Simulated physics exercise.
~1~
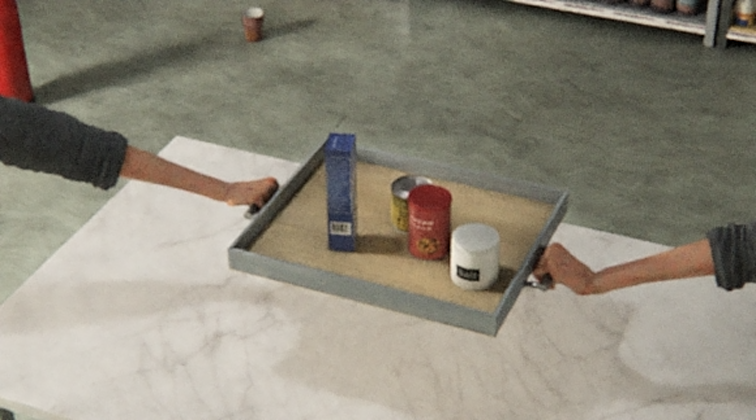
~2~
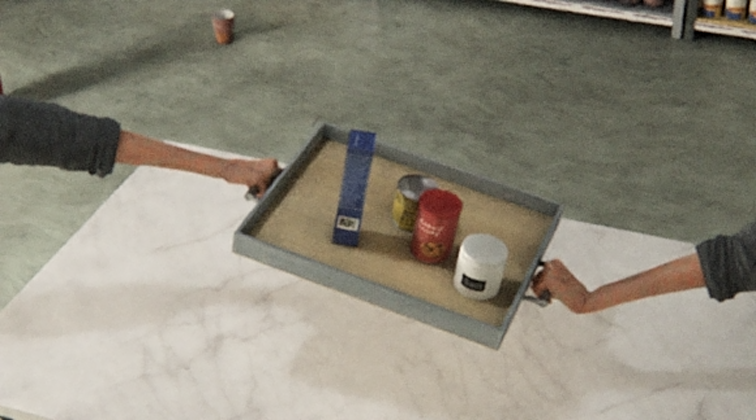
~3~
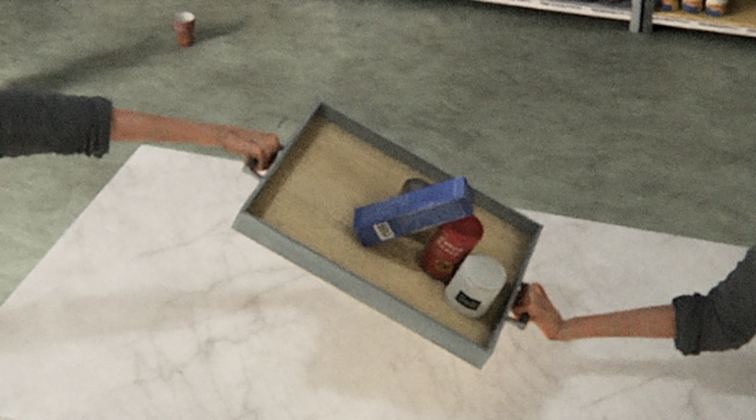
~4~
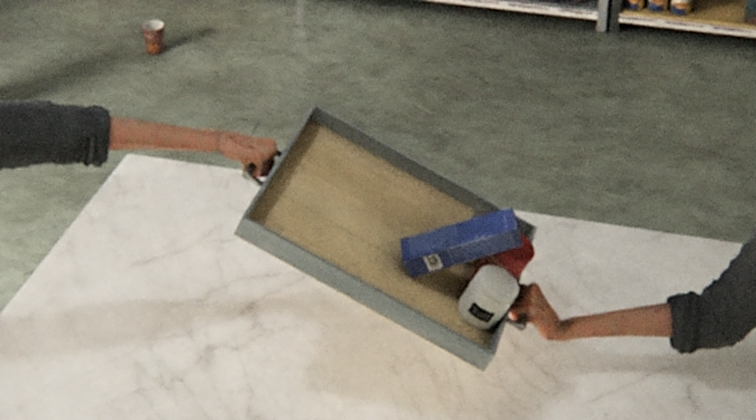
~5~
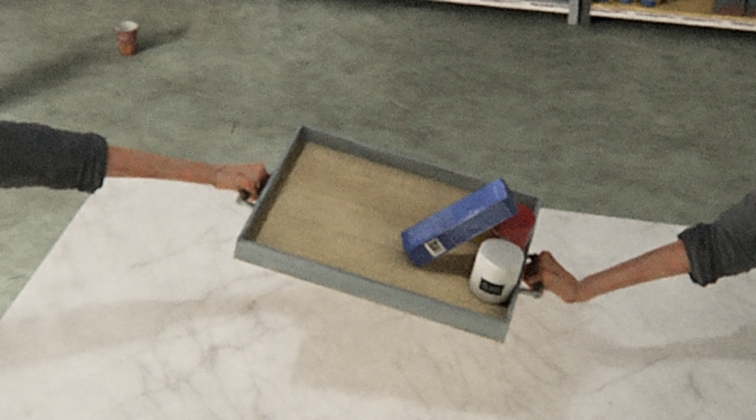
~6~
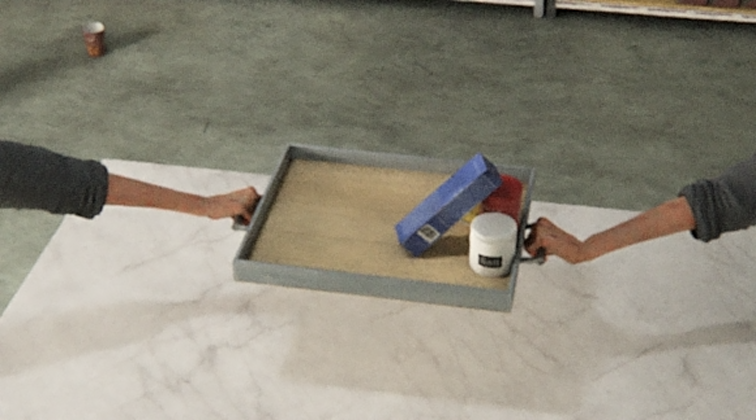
At the start, two hands hold a shallow grey-rimmed tray above a pale marble table, with a blue carton, a yellow tin, a red tin and a white jar standing on it. The hands tilt the tray, its right edge dropping, and the blue carton begins to lean. As the tilt steepens, the carton topples to the right across the tins, and everything slides toward the right side. The hands then bring the tray back to level. At the end, the carton leans hard beside the red tin, the yellow tin mostly hidden behind it, with the white jar upright in front.
